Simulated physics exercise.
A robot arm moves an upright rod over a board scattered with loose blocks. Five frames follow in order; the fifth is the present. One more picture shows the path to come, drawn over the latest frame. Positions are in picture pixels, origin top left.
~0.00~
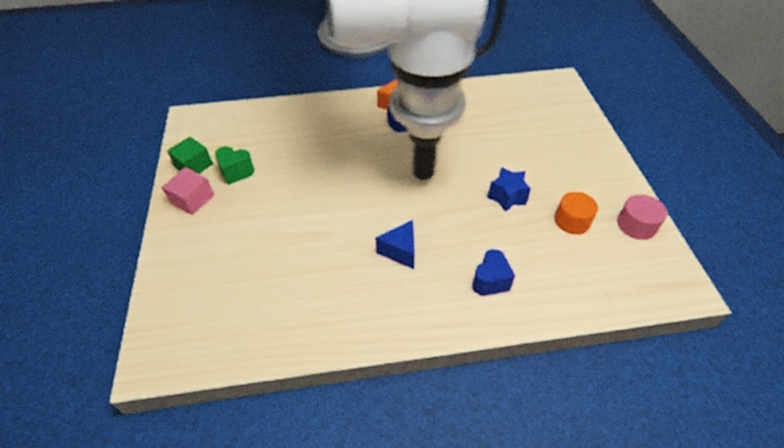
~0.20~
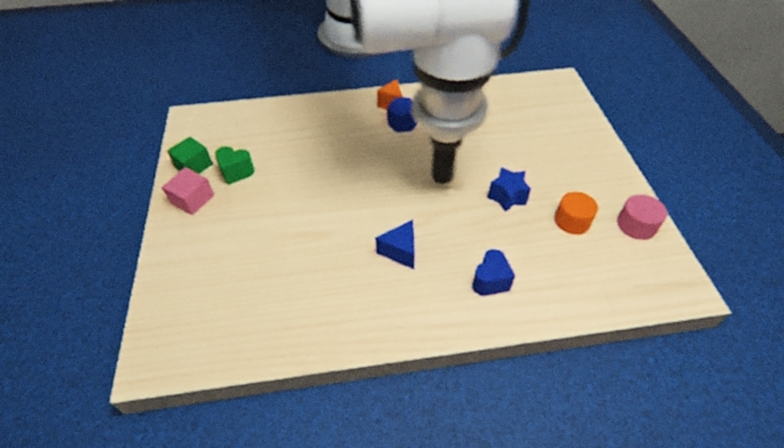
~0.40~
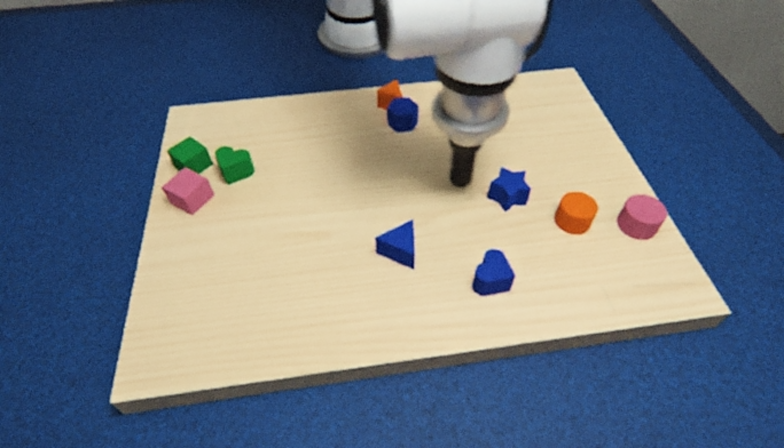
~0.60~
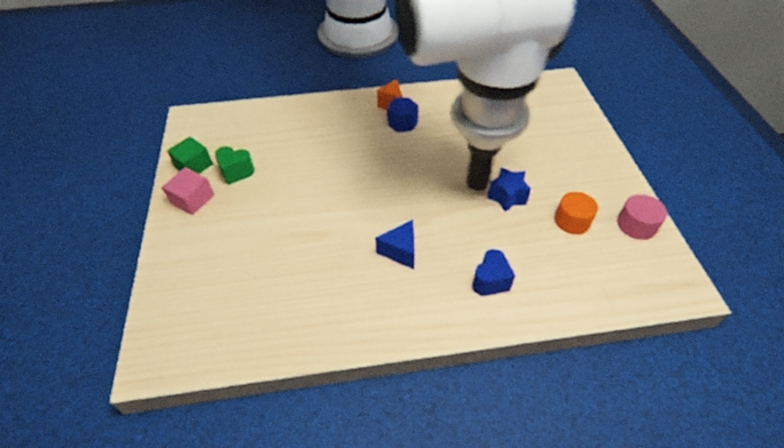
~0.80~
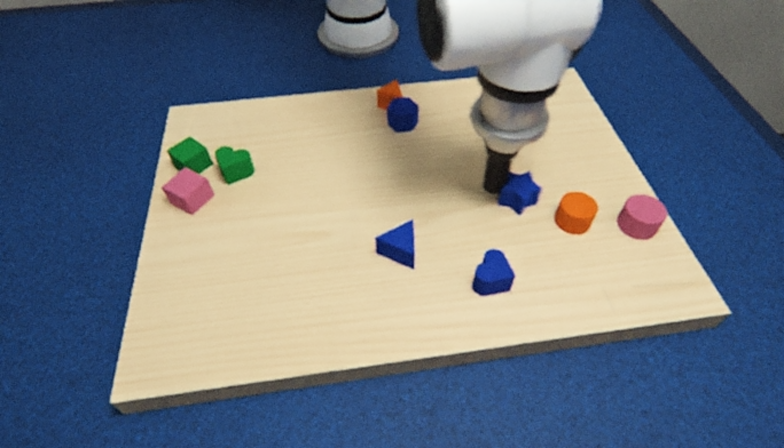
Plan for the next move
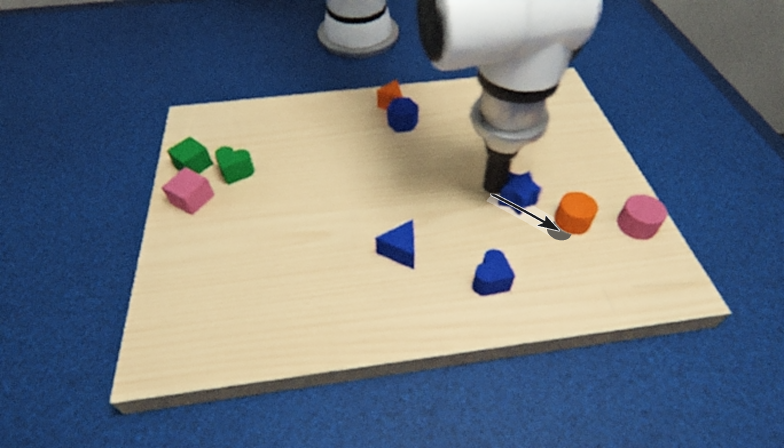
A robot arm slid its dark upright rod steadily to the right across a wooden board scattered with colored blocks, then nudged the blue star slightly toward the orange round block.
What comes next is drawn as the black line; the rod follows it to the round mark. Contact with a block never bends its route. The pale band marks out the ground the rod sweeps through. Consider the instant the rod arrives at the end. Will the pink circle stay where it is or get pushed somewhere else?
The pink circle is moved.
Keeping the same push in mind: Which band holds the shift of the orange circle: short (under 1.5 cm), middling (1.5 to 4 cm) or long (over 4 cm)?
Answer: More than 4 cm.
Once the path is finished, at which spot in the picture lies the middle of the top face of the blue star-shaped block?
Somewhere near (588, 205).
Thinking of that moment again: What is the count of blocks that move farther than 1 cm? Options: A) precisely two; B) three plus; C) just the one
B (three plus)
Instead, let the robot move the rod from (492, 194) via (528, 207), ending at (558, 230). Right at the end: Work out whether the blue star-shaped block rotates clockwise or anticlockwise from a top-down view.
It goes anticlockwise.
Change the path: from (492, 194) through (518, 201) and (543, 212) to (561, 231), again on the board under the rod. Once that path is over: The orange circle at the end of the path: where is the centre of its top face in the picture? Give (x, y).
Its top middle: (628, 223).
Drawn move, in a line from (492, 194) to (559, 231).
On the path given first. Halfway along, rod (528, 203); blue star-shaped block (556, 192), turned 25° anticlockwise; orange circle (588, 206).
At the end, rod (563, 223); blue star-shaped block (588, 205), turned 45° anticlockwise; orange circle (623, 210); pink circle (661, 207).
